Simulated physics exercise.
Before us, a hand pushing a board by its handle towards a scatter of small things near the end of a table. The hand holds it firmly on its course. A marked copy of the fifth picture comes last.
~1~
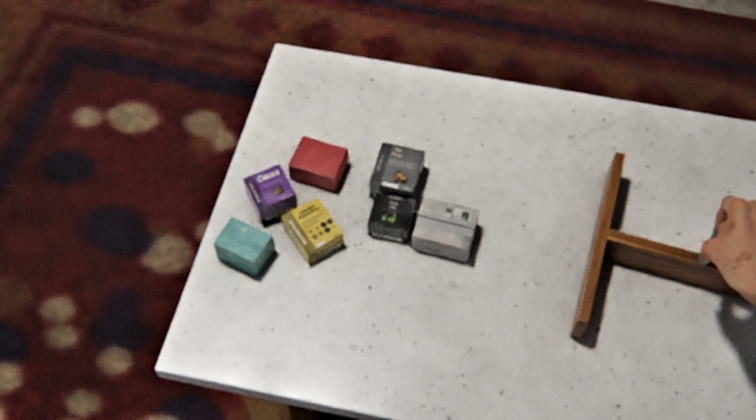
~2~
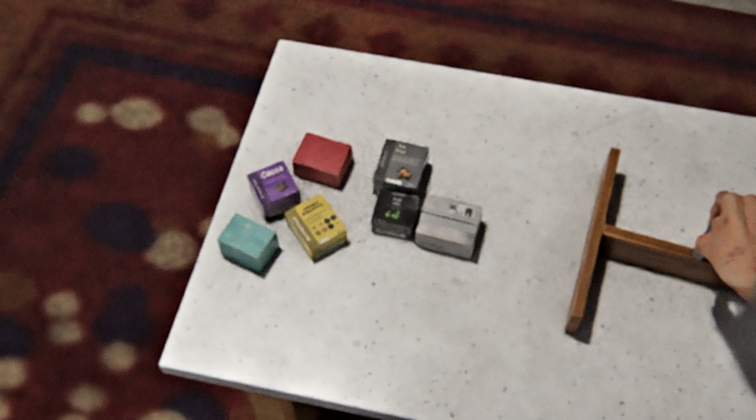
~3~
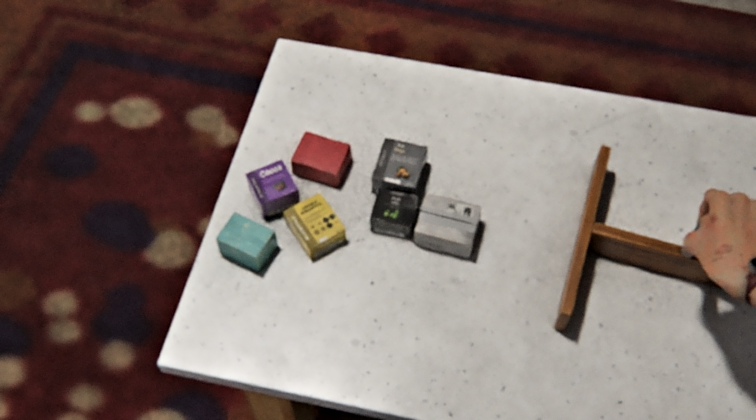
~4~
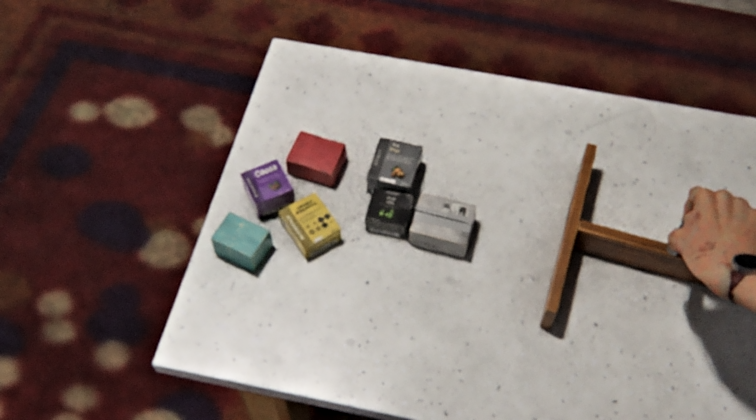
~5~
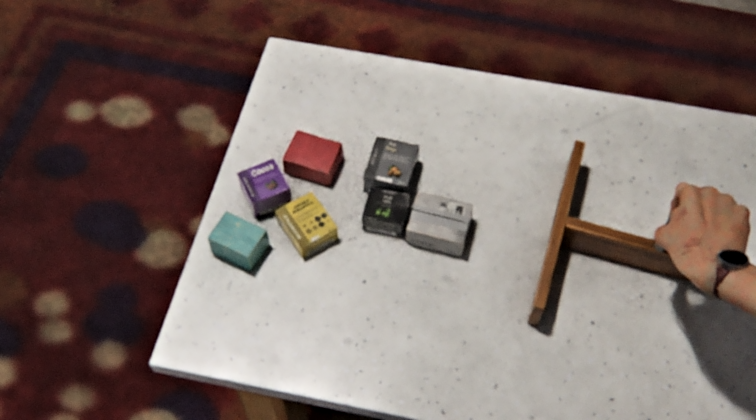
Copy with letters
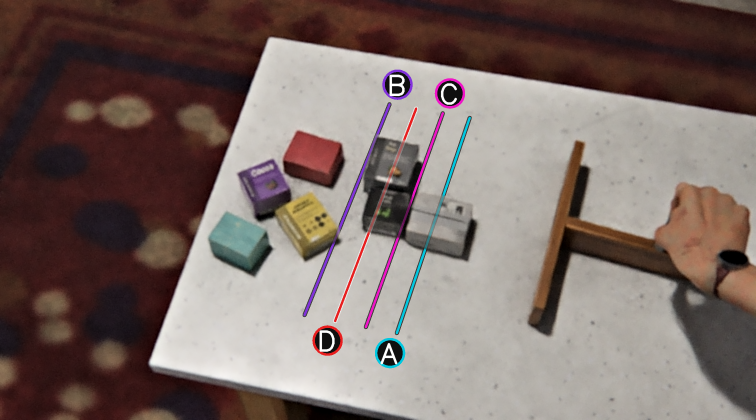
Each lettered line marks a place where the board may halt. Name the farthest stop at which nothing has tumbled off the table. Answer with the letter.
The farthest safe stop is B.
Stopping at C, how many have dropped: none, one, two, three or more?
In all, none.
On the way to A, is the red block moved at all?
No.
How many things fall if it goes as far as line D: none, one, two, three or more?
The count is none.
On the marked copy, A at (436, 217); B at (350, 202); C at (407, 212); D at (379, 207).
With B. Early on, board (486, 206); turquoise block (239, 242); purple packet (265, 188).
Further on, board (411, 192); red block (305, 153); yellow packet (295, 229).
At the end, board (355, 182); purple packet (224, 176); turquoise block (234, 246); nothing has fallen.
As for the rest, A is safe but short; C is safe but short; D is safe but short.
